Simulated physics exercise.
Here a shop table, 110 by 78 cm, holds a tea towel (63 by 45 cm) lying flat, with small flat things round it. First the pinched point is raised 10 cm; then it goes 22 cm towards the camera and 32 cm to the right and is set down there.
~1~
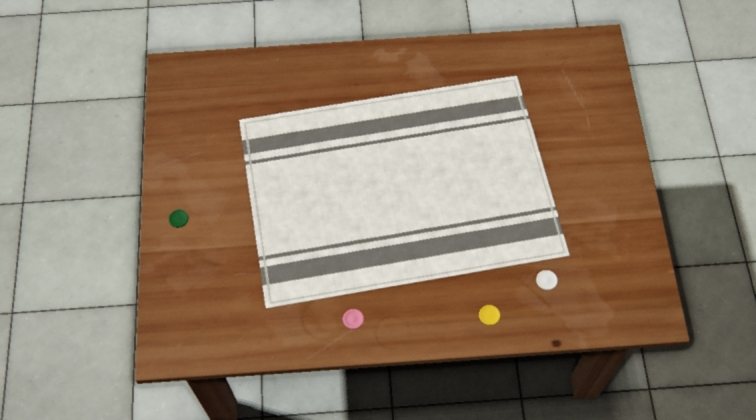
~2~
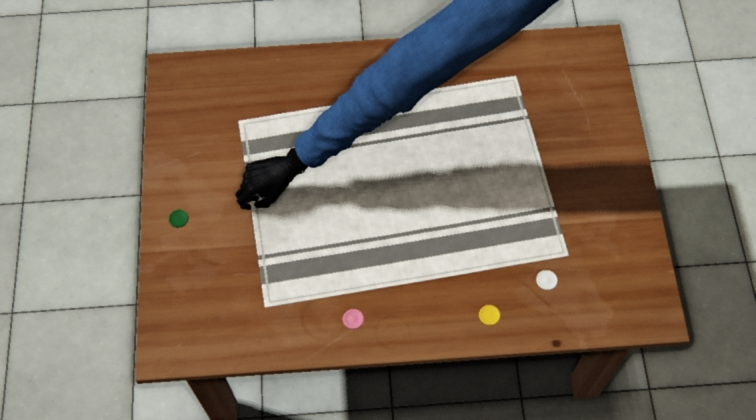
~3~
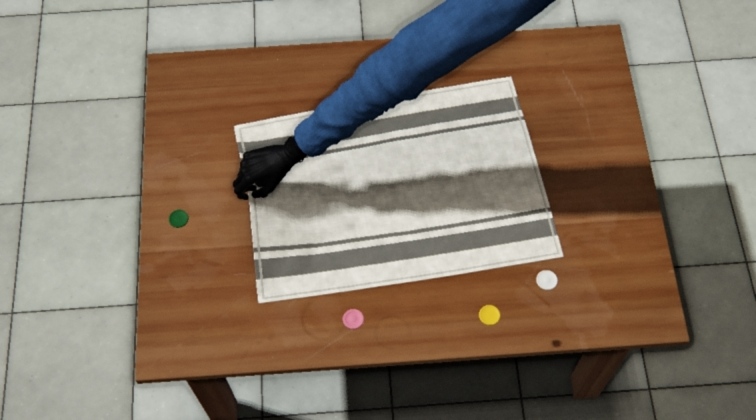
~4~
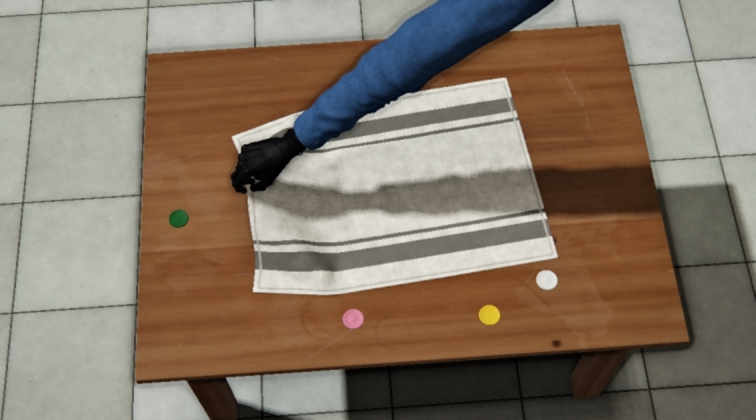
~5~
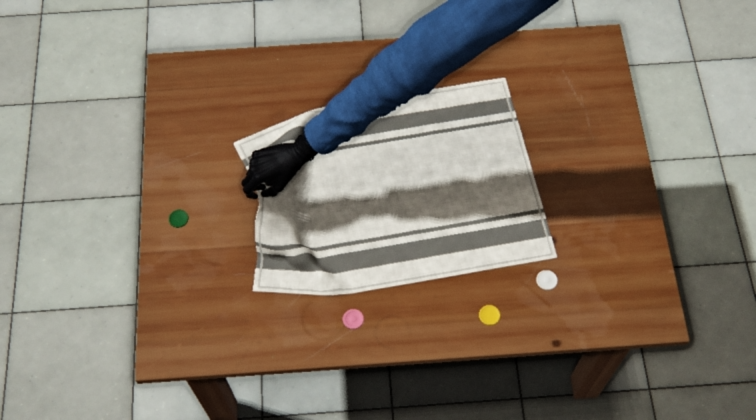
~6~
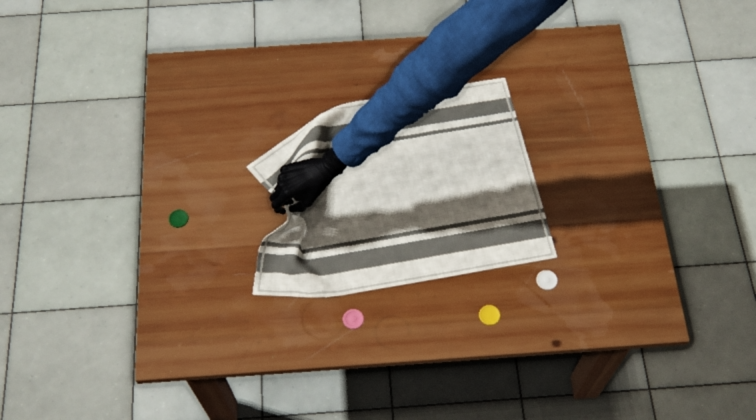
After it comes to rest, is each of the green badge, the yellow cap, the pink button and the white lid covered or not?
Result: Green badge still shows, yellow cap stays uncovered, pink button gets covered, white lid still shows.
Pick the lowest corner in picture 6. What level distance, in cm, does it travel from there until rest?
Horizontal travel: Approx. 24 cm.
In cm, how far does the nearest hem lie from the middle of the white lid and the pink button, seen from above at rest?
4 cm and 4 cm.
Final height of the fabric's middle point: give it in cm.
The centre point rests around 0 cm up.
Next, 70 % of it is down, spanning 58 by 51 cm, above no small thing.
Then, 60 % of it is down, spanning 49 by 60 cm, above pink button.
After that, 60 % of it is down, spanning 49 by 62 cm, above pink button.
Later, 65 % of it is down, spanning 49 by 62 cm, above pink button.
At the end, 65 % of it is down, spanning 49 by 62 cm, above pink button.
